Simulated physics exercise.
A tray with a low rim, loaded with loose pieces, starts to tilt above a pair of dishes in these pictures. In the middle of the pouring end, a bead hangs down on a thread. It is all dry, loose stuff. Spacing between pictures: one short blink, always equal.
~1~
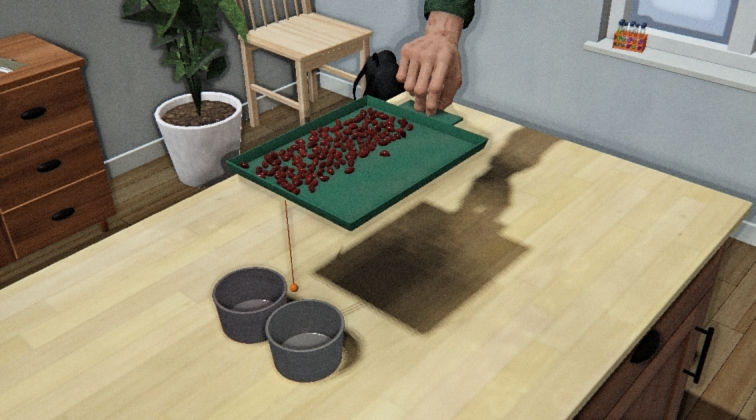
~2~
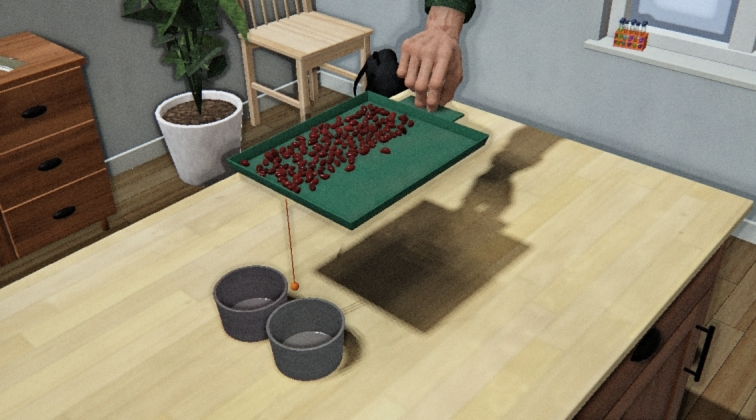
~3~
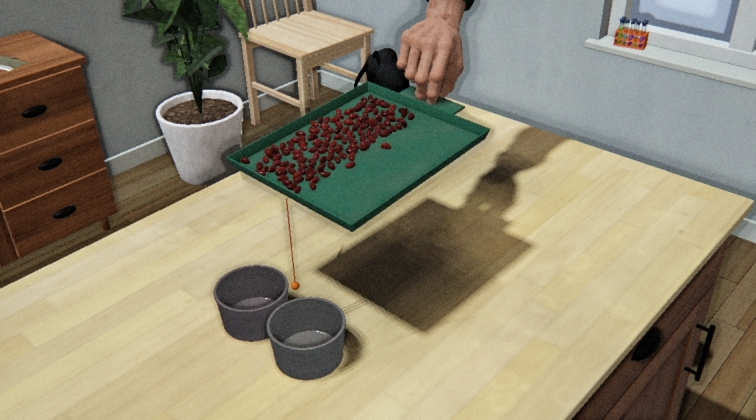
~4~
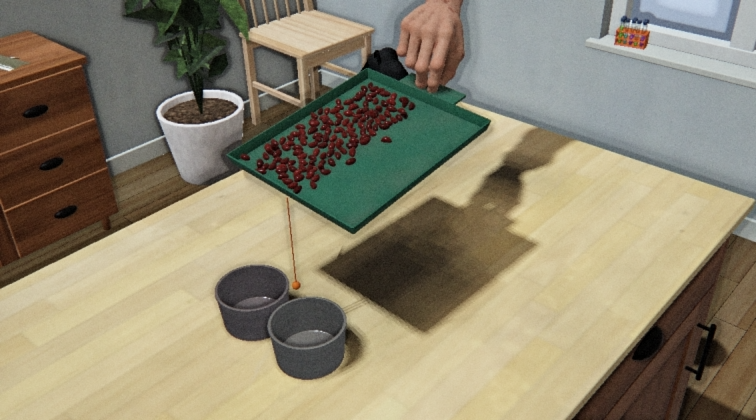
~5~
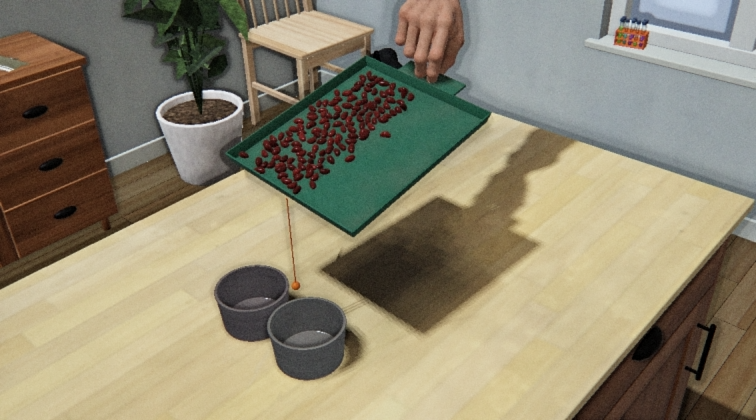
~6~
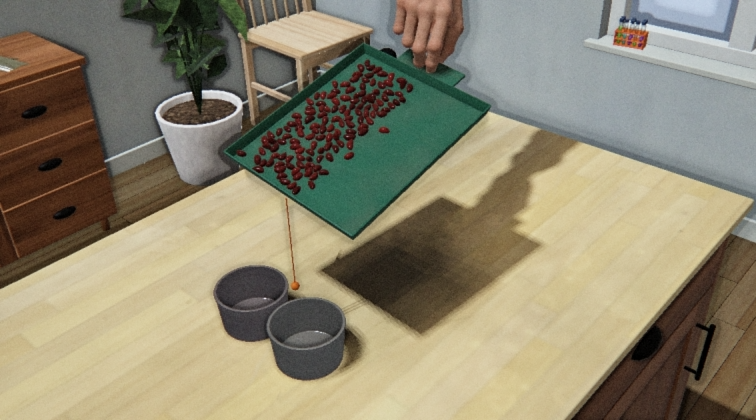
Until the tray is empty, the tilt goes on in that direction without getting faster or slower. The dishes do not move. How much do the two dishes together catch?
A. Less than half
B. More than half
Answer: A.
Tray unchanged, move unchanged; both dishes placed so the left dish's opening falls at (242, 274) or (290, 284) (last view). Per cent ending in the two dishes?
Trial 1 10%, trial 2 70%.
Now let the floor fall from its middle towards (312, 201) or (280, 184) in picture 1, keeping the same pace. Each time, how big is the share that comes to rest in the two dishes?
I'd say roughly 50 percent with the first slope, 60 percent with the other.
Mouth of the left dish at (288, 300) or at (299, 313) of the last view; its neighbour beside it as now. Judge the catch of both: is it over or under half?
Try 1: A majority of it. Try 2: A majority of it.
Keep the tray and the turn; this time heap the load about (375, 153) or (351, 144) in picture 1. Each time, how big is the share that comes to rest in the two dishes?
You'd get near 30 percent first and near 30 percent next.
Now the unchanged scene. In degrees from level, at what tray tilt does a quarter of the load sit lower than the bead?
It is at around 75 degrees.
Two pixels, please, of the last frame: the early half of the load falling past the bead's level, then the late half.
Around (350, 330) at first; around (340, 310) after that.
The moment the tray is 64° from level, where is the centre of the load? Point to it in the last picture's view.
The load is centred around (332, 212).
Shortly afterwards, tray tipped steeply; the bulk on the tray; only a few in the right dish; a little outside both; a little in the air.
Next, tray tipped past a quarter turn; only a few on the tray; near a third in the right dish; near half outside both; a little in the air.
Some moments later, tray tipped past a quarter turn; near a third in the right dish; near two thirds outside both.
In the end, tray tipped past a quarter turn; near a third in the right dish; none at all in the left dish; near two thirds outside both.
